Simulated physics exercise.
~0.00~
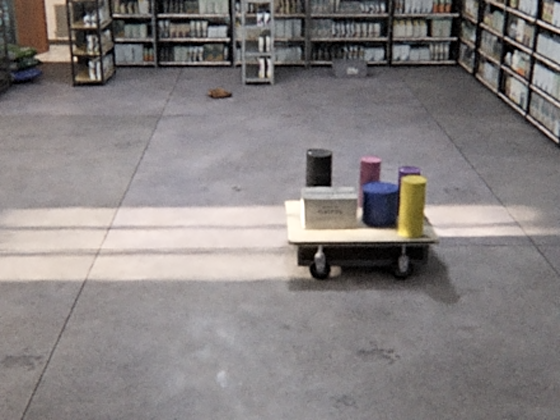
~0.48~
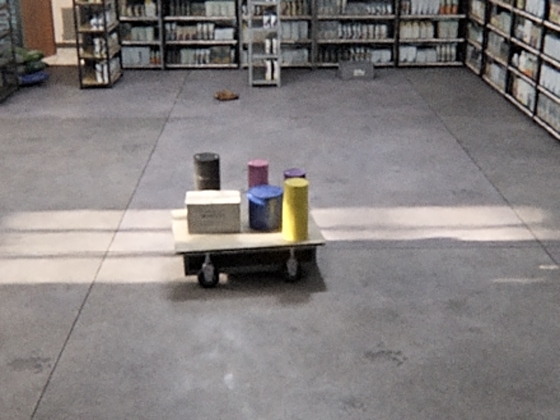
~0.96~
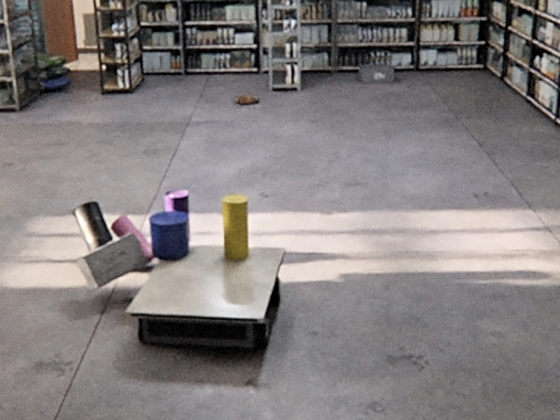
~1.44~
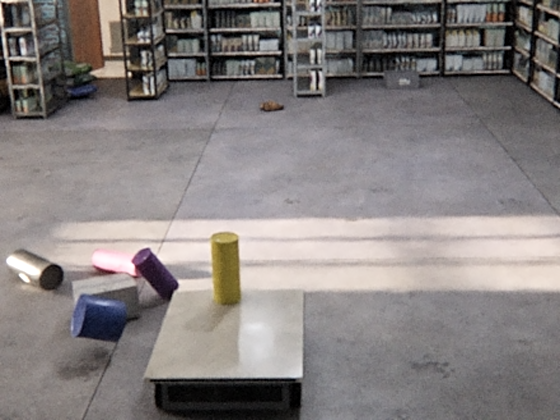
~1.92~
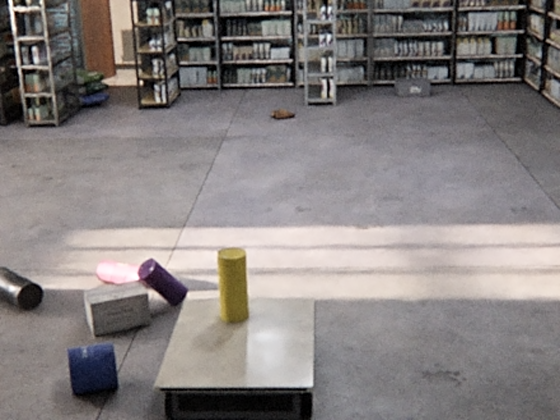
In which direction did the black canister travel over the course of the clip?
The black canister moved to the left, first riding on the cart and then tumbling off it and ending up on its side on the floor.
